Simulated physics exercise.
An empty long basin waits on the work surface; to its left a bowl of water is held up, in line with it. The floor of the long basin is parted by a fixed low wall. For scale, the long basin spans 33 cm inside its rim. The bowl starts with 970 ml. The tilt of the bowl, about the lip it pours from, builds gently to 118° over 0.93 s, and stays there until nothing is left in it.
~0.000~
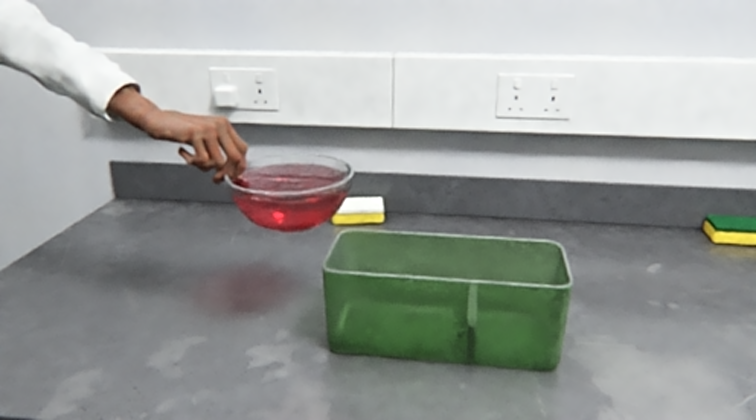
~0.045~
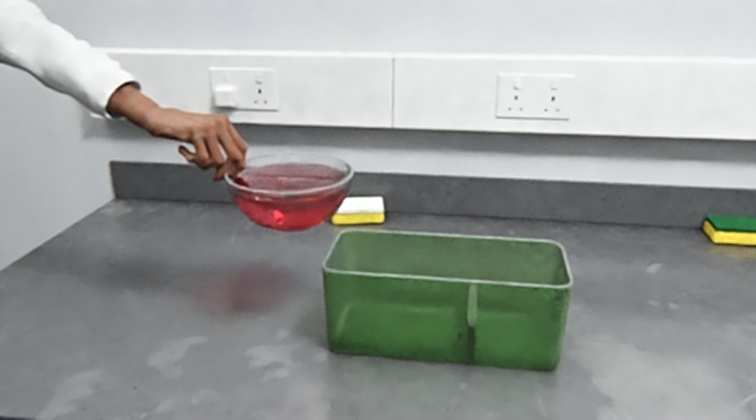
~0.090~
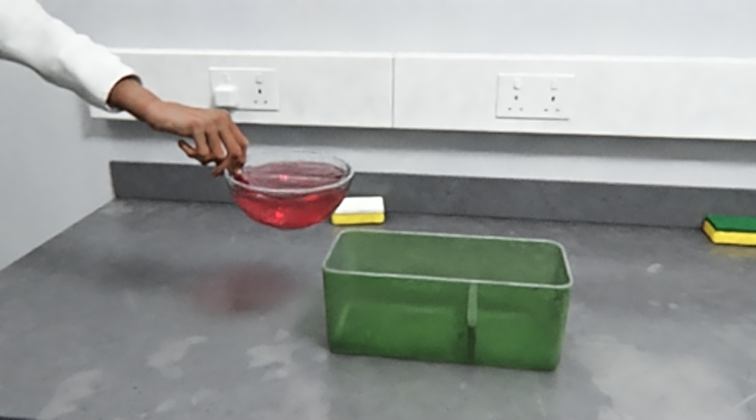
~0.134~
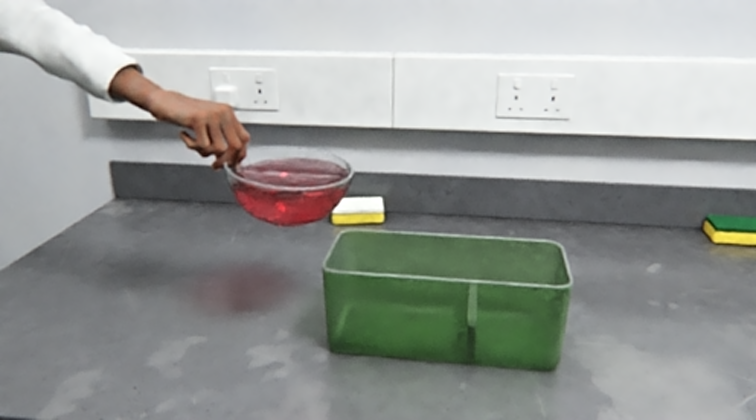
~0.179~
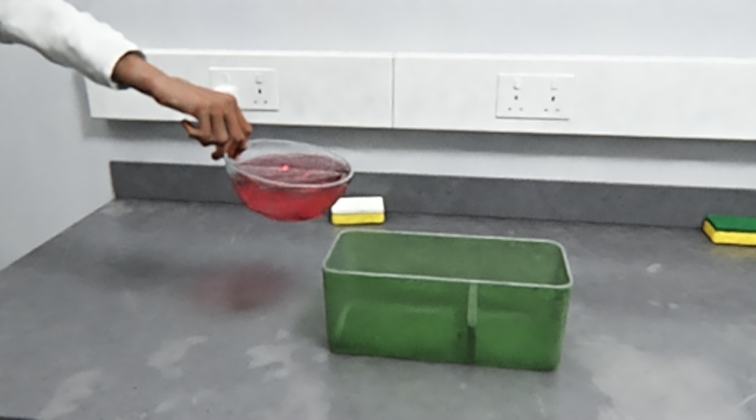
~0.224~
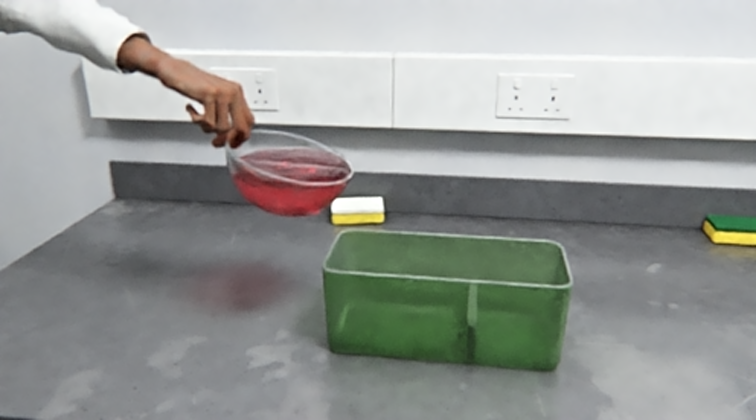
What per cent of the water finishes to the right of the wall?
Roughly 6 per cent is past the wall.
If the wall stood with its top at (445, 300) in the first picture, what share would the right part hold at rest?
Then about 35 per cent.
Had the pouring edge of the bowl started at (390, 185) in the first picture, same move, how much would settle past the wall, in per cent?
Then about 45 per cent.
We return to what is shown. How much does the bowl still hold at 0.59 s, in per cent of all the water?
Some 32 per cent.
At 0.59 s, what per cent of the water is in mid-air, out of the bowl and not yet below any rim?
Some 52 per cent.
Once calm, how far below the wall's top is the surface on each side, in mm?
Left about 26 mm, right about 54 mm.
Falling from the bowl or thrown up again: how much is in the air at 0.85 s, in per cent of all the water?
About 3 per cent.
By 0.59 s the tilt is 82° and 31 per cent is still to pour, 17 is left of the wall and 0 right of it.
By 0.85 s the tilt is 116° and 0 per cent is still to pour, 91 is left of the wall and 3 right of it.
By 1.13 s the tilt is 118° and 0 per cent is still to pour, 85 is left of the wall and 5 right of it.
By 1.43 s the tilt is 118° and 0 per cent is still to pour, 84 is left of the wall and 6 right of it.
At rest 84 per cent lies left of the wall, 6 right of it and 10 outside.
